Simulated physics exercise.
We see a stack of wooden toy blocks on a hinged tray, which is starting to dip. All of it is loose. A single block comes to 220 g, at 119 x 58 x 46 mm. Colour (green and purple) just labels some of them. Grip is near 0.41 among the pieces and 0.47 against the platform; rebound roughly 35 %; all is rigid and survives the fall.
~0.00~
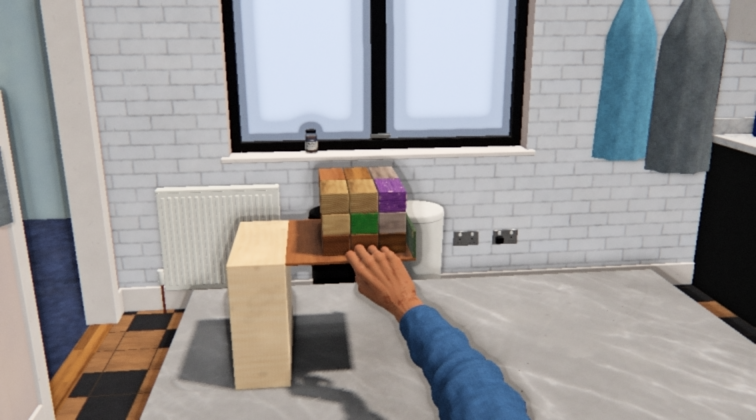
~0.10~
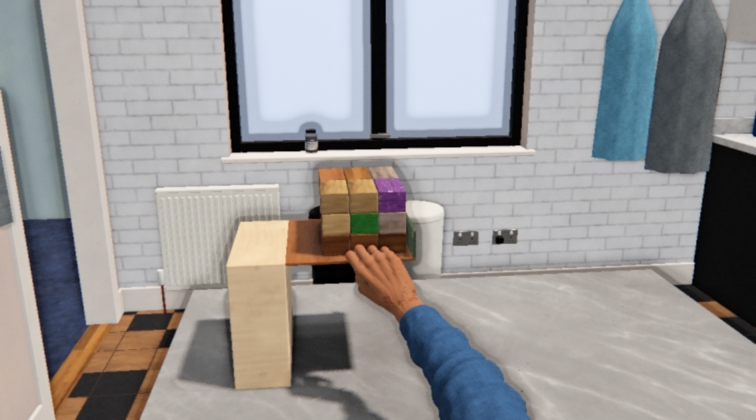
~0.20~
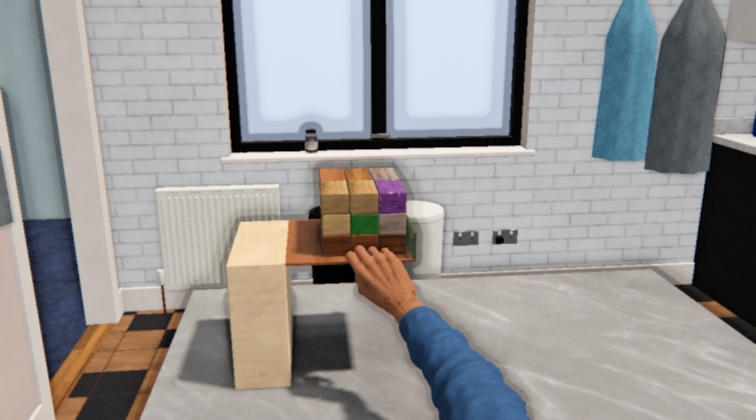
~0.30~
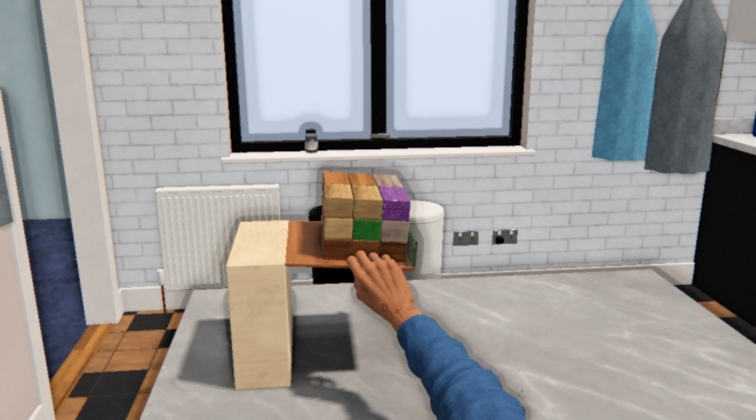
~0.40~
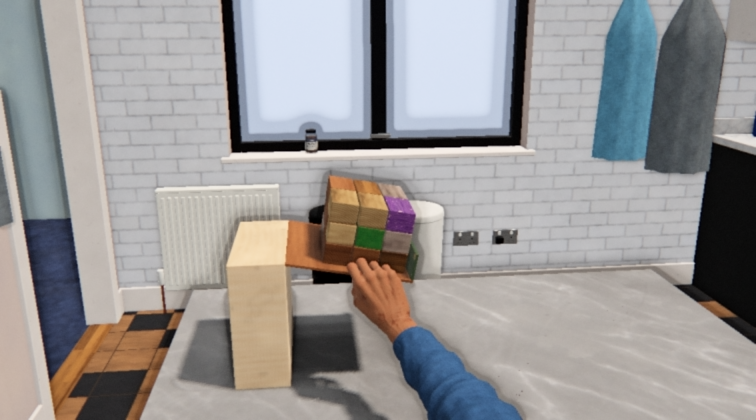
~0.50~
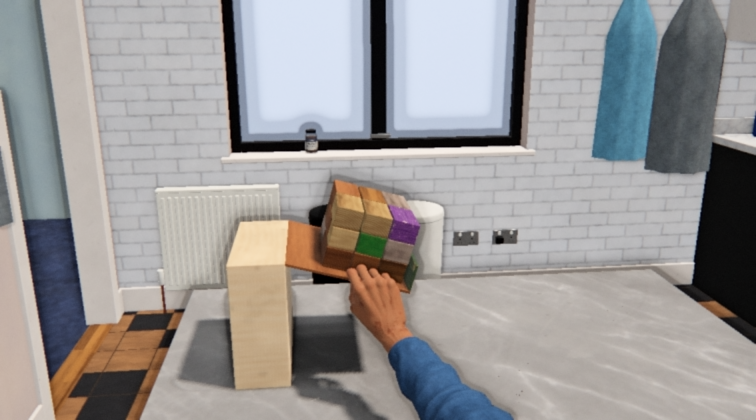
A hand lowering the right side of a hinged wooden tray, tilting its stack of multicoloured toy blocks gradually to the right.
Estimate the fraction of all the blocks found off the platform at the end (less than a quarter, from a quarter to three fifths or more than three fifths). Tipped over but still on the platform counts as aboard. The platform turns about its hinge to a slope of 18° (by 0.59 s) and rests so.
The part is less than a quarter.
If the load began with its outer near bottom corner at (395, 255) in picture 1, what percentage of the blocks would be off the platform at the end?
In that case 10 per cent.
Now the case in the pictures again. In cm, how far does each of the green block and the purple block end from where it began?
Green 6, purple 44.
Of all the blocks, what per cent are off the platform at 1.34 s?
At that moment 0 per cent.
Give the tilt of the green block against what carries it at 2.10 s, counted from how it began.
Some 0°.
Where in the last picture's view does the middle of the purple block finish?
Around (484, 346).
After 1.34 s, slope 18°; none of the 21 blocks off the platform, 16 disturbed; purple block 31 mm from its place; green block 11 mm from its place.
After 2.10 s, slope 18°; 2 of the 21 blocks off the platform; purple block 18° from how it stood, 23 cm lower; green block 12 mm from its place.
In the end (3.5 s), slope 18°; 2 of the 21 blocks off the platform; purple block 18° from how it stood, 23 cm lower; green block 12 mm from its place. That is 10 per cent. From the last view, middles, purple block near (484, 346), green block near (375, 246).
